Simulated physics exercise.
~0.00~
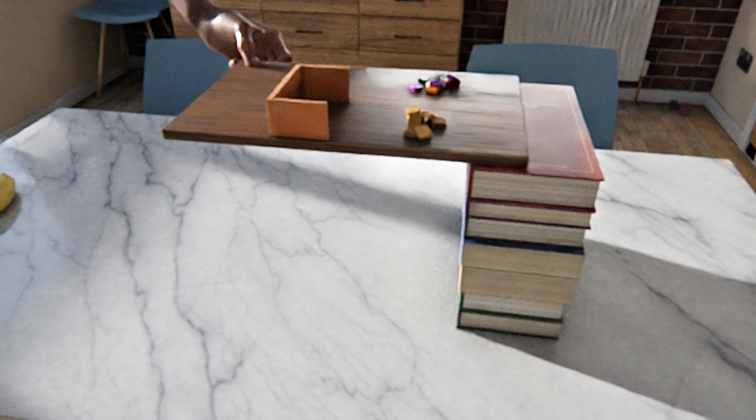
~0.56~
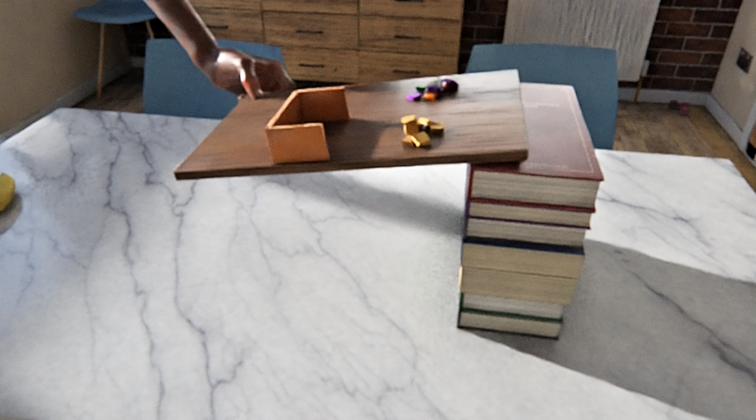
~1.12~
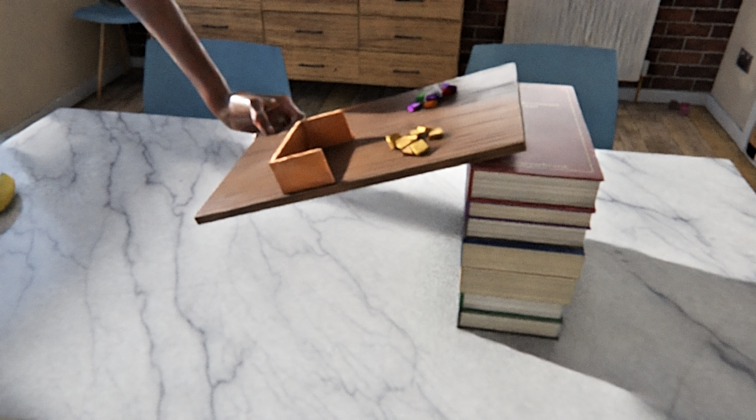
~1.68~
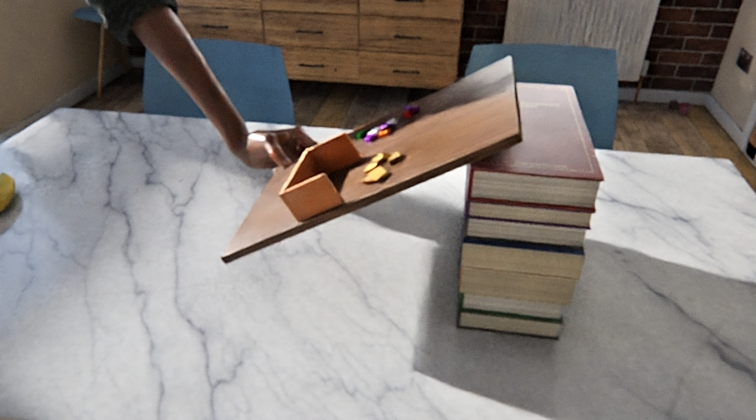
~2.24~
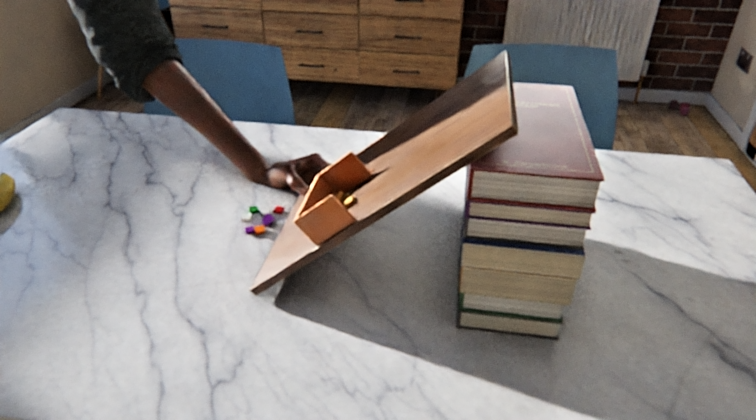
Wooden board propped on stacked books tilting steeply as a hand lowers one end, yellow pieces stopping at an orange barrier, colourful ones sliding past onto the table.
